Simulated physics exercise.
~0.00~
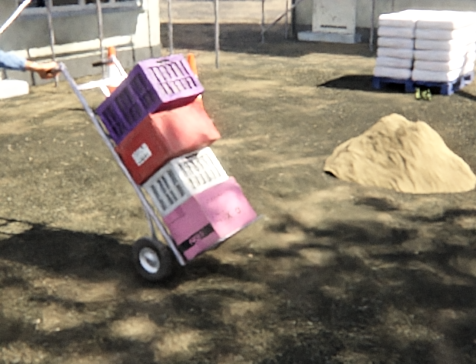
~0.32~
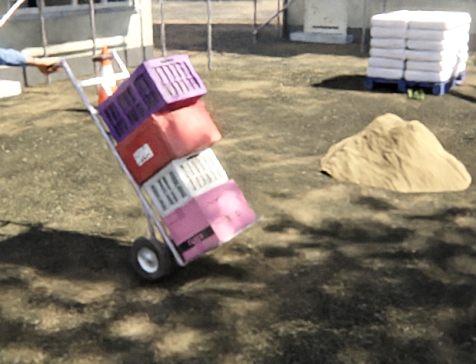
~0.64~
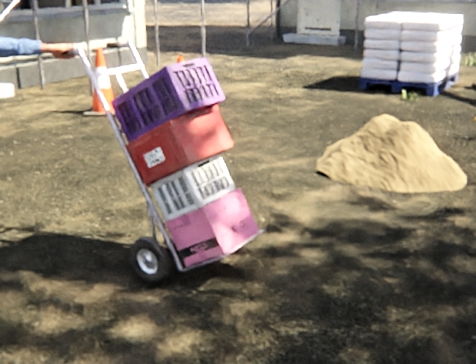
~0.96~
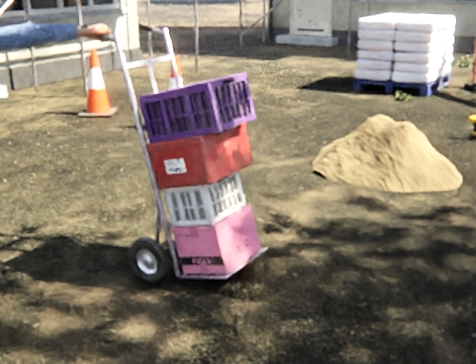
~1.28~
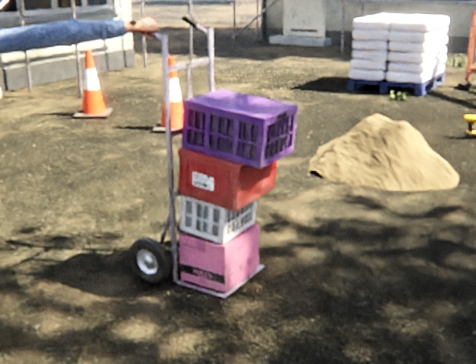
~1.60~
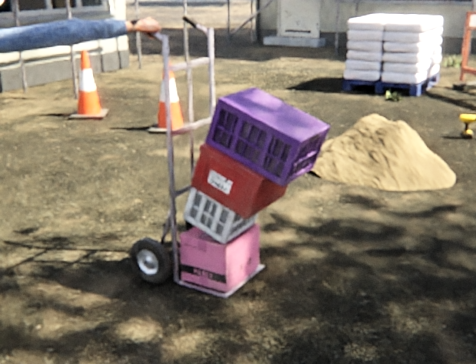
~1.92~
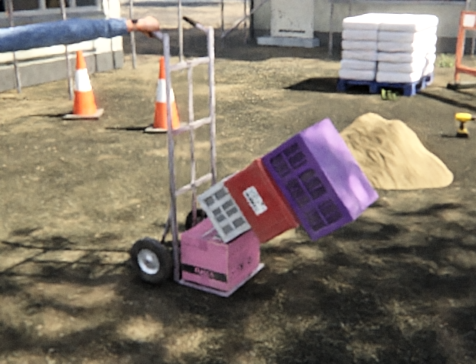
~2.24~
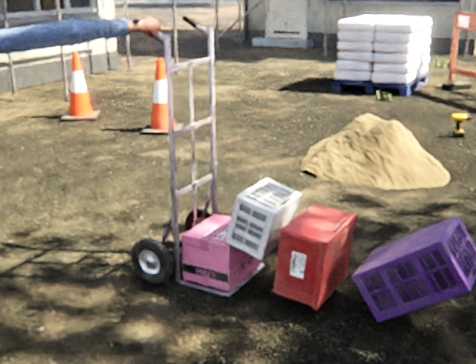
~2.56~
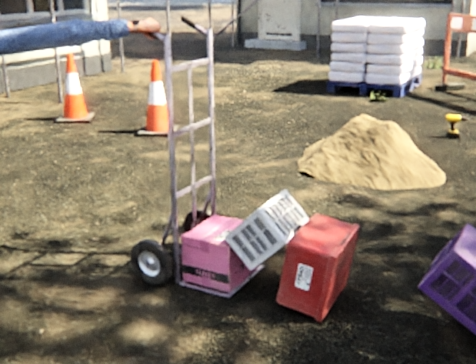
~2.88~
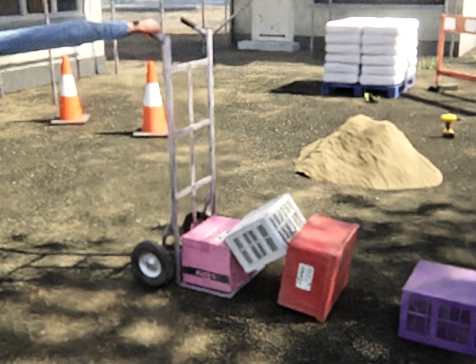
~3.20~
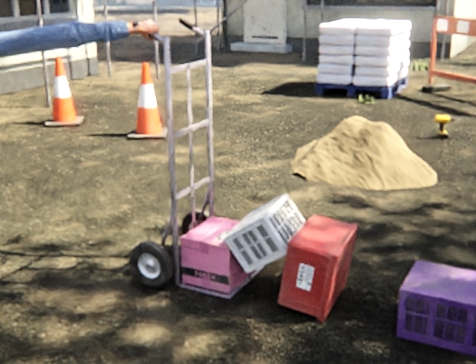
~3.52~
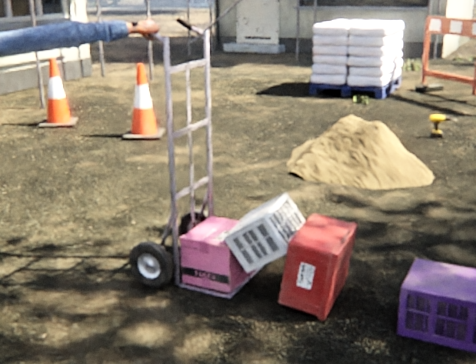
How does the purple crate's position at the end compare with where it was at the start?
At the start the purple crate sits on top of the stack on the tilted hand truck. By the end it lies on the dirt at the far right, beyond the red crate.
